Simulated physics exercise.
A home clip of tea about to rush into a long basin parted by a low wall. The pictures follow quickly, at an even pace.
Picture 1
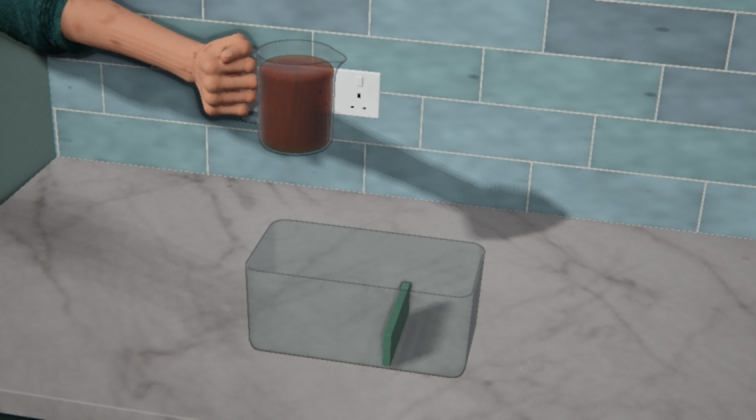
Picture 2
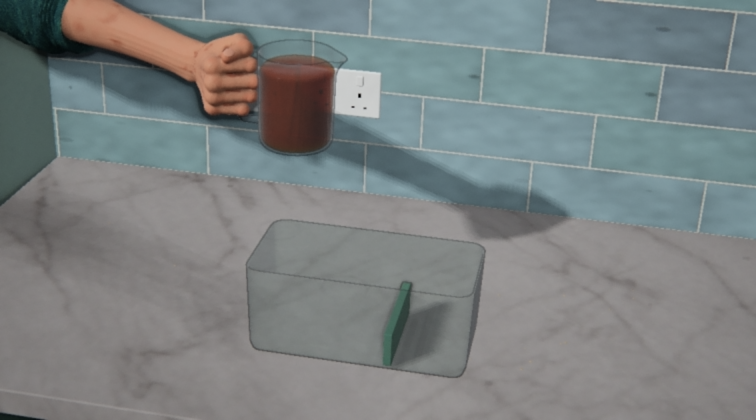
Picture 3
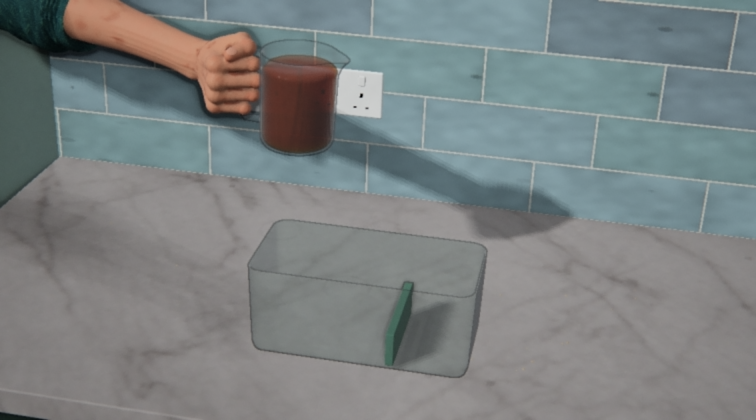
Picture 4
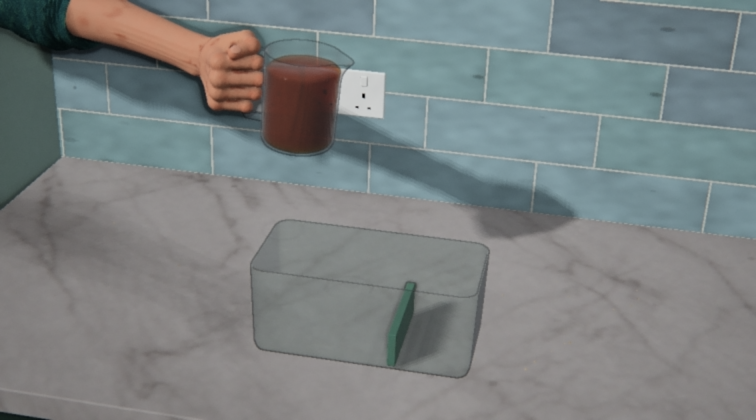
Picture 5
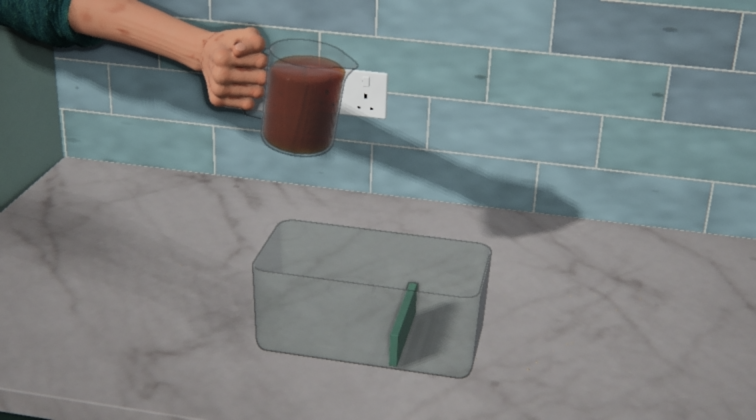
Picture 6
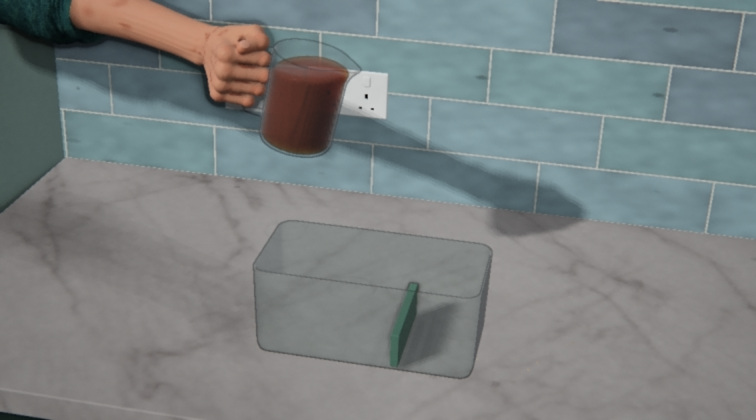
A hand slowly tilts a glass jug of reddish-brown tea rightward above a clear basin.
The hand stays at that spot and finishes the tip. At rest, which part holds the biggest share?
Most lies in the right-hand part.
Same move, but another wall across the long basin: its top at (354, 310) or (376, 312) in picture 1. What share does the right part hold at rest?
Roughly 90 per cent, and 85 per cent.
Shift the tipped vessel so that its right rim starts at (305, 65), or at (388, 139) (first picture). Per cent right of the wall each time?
About 5 and 75 per cent.
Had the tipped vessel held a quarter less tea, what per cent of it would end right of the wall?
Near 55 %.
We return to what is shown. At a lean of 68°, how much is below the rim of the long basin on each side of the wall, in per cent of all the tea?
Left: 0 %. Right: 5 %.
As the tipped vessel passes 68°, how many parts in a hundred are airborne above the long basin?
Near 15 %.
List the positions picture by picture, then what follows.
In the first picture, it leans 0°; its right rim is at (346, 59); the tea meets the walls at (262, 61) and (335, 69); the long basin's rim runs from (259, 244) to (479, 272); the wall's top is at (397, 309).
In the second picture, it leans 0°; its right rim is at (347, 59); the tea meets the walls at (262, 62) and (336, 69).
In the third picture, it leans 2°; its right rim is at (350, 60); the tea meets the walls at (265, 61) and (338, 70).
In the fourth picture, it leans 4°; its right rim is at (354, 63); the tea meets the walls at (268, 62) and (342, 70).
In the fifth picture, it leans 7°; its right rim is at (358, 66); the tea meets the walls at (272, 63) and (347, 71).
In the sixth picture, it leans 11°; its right rim is at (361, 70); the tea meets the walls at (274, 64) and (351, 72).
A moment on, the tilt is 68° and 79 per cent is still to pour, 0 is left of the wall and 3 right of it.
Next, the tilt is 109° and 18 per cent is still to pour, 4 is left of the wall and 52 right of it.
Then the tilt is 122° and 0 per cent is still to pour, 30 is left of the wall and 67 right of it.
Later the tilt is 122° and 0 per cent is still to pour, 30 is left of the wall and 68 right of it.
Finally, 30 per cent lies left of the wall, 68 right of it and 2 outside.
